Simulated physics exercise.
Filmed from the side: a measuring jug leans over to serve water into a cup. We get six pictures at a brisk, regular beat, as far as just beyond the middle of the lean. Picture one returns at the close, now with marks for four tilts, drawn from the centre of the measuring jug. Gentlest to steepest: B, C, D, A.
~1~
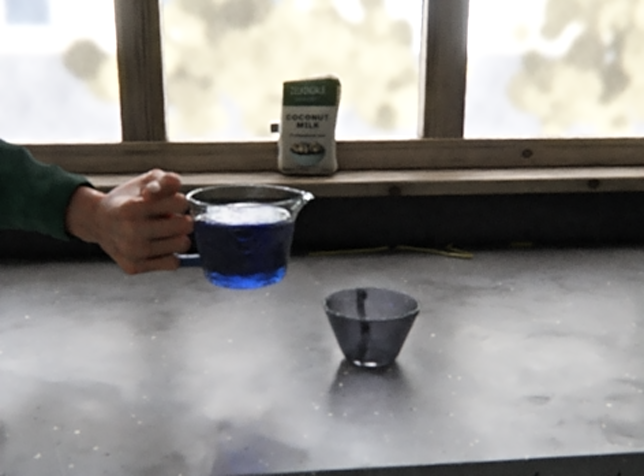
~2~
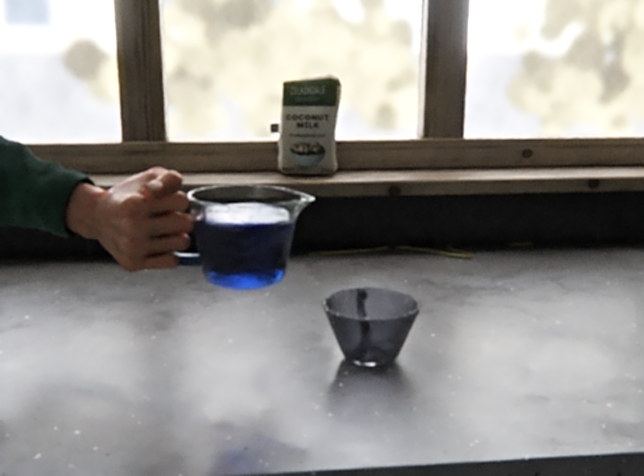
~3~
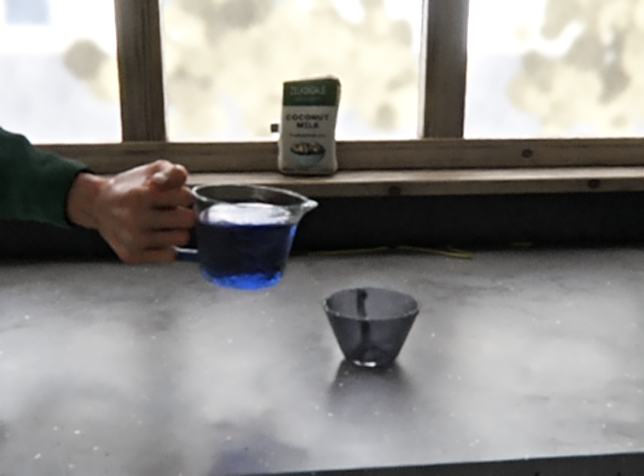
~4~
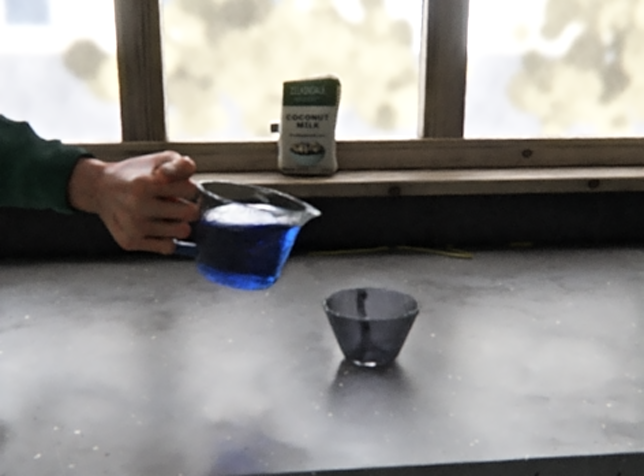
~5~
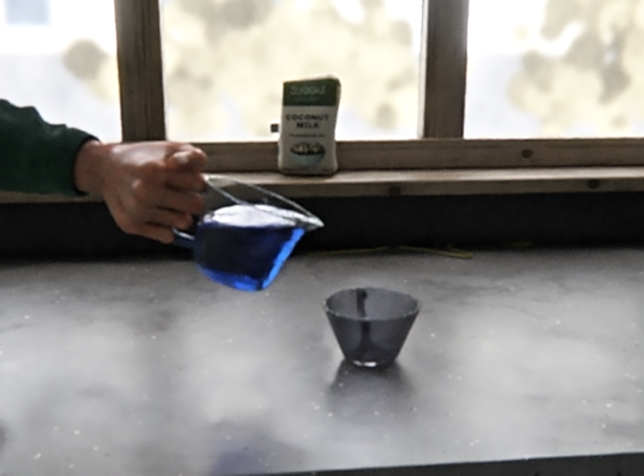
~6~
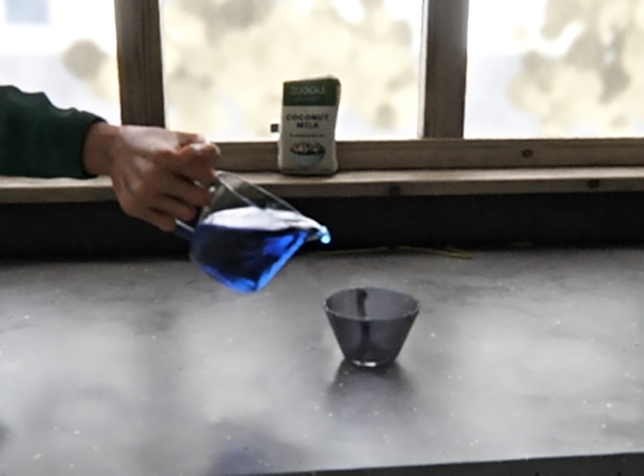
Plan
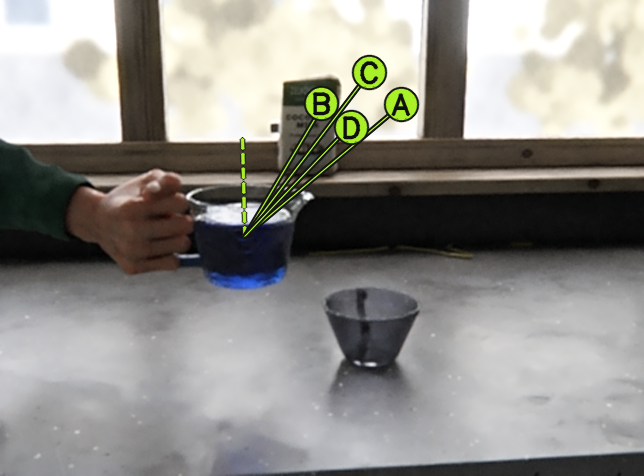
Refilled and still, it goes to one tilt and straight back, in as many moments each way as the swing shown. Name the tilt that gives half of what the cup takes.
Use mark D.
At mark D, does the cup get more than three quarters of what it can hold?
No, it does not.
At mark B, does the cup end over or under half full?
Under half.
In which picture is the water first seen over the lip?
Picture 6.
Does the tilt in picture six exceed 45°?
No, it does not.
On the marked copy, A at (388, 115); B at (314, 119); C at (359, 85); D at (338, 138).
For mark A, the cup ends with about 67 % of what it can hold.
For mark B, the cup ends with about 19 % of what it can hold.
For mark C, the cup ends with about 34 % of what it can hold.
For mark D, the cup ends with about 49 % of what it can hold.
